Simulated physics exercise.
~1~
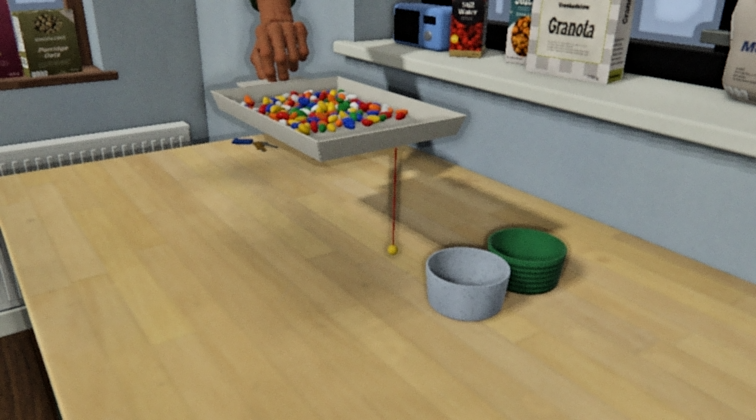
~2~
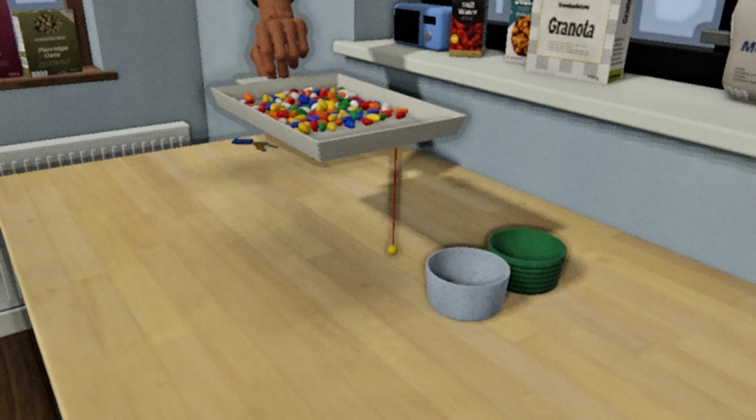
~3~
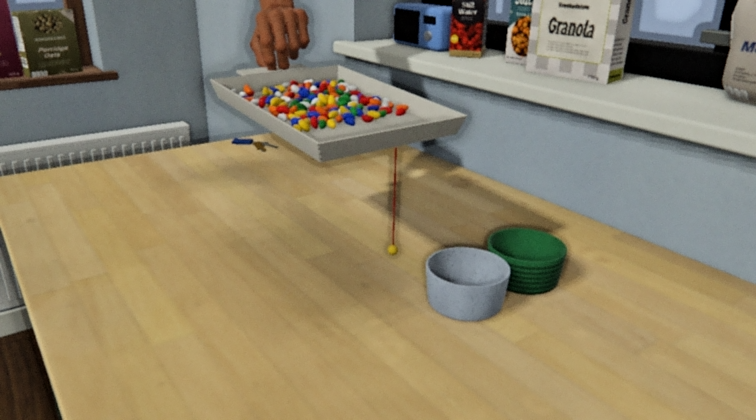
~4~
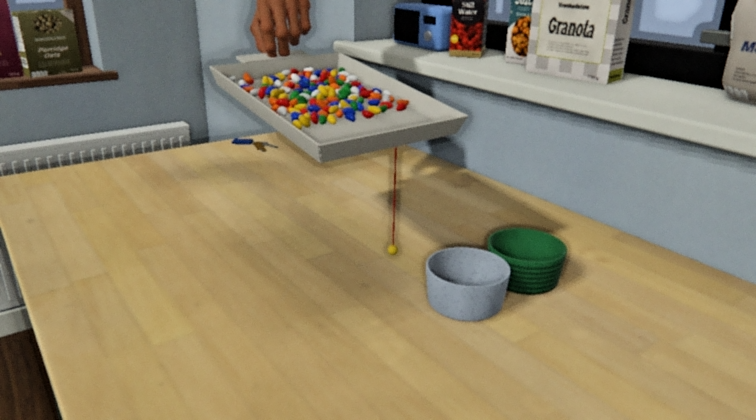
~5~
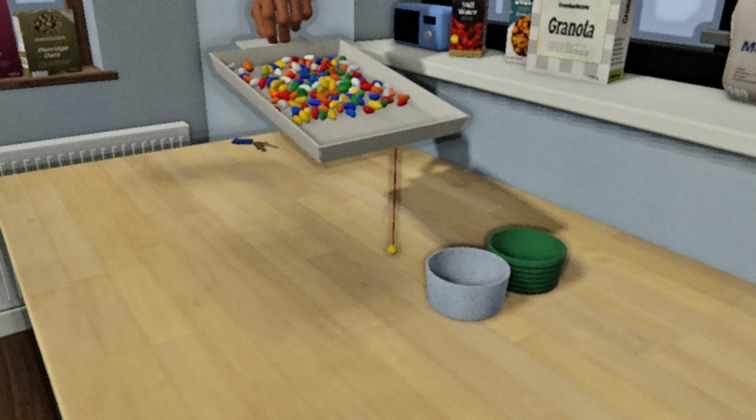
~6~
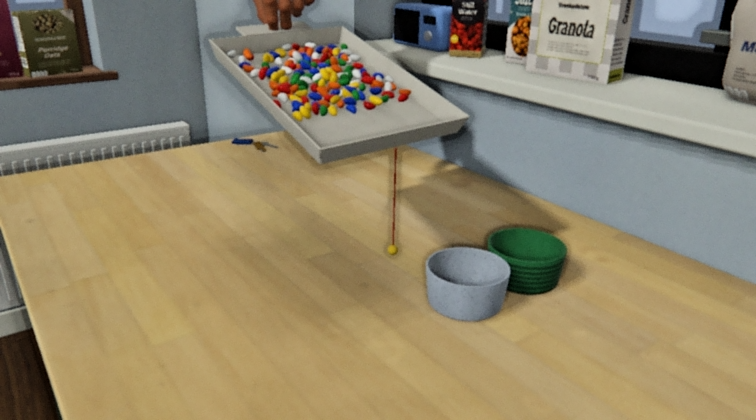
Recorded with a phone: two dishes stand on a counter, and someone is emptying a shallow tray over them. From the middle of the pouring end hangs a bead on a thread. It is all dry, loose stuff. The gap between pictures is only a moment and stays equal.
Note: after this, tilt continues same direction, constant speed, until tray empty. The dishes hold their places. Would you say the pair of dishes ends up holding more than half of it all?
I would say no, less than half.
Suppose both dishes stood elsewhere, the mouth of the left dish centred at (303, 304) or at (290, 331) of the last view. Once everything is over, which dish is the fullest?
Taking the places in turn, it's the right side and then the right side.
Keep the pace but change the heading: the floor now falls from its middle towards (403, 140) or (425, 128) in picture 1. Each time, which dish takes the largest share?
At the first place the left one, at the second the left-hand dish.
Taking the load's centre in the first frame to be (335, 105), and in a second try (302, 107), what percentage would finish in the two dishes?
It would be roughly 20 per cent for the first and roughly 10 per cent for the second.
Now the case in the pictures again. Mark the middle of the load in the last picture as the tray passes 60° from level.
Centre estimate: (378, 126).
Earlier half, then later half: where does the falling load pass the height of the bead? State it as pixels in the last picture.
It passes near (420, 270) first and then near (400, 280).
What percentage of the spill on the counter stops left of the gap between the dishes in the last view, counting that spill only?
Near 90 in a hundred.
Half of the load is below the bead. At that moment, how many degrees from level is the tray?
110°.
Shortly afterwards, tray tipped steeply; all but a few on the tray; a little in the air.
Next, tray tipped right over; near two thirds on the tray; a little in the left dish; a little outside both; a little in the air.
Some moments later, tray tipped past a quarter turn; near a quarter in the left dish; the bulk outside both.
In the end, tray tipped past a quarter turn; near a quarter in the left dish; none at all in the right dish; the bulk outside both.
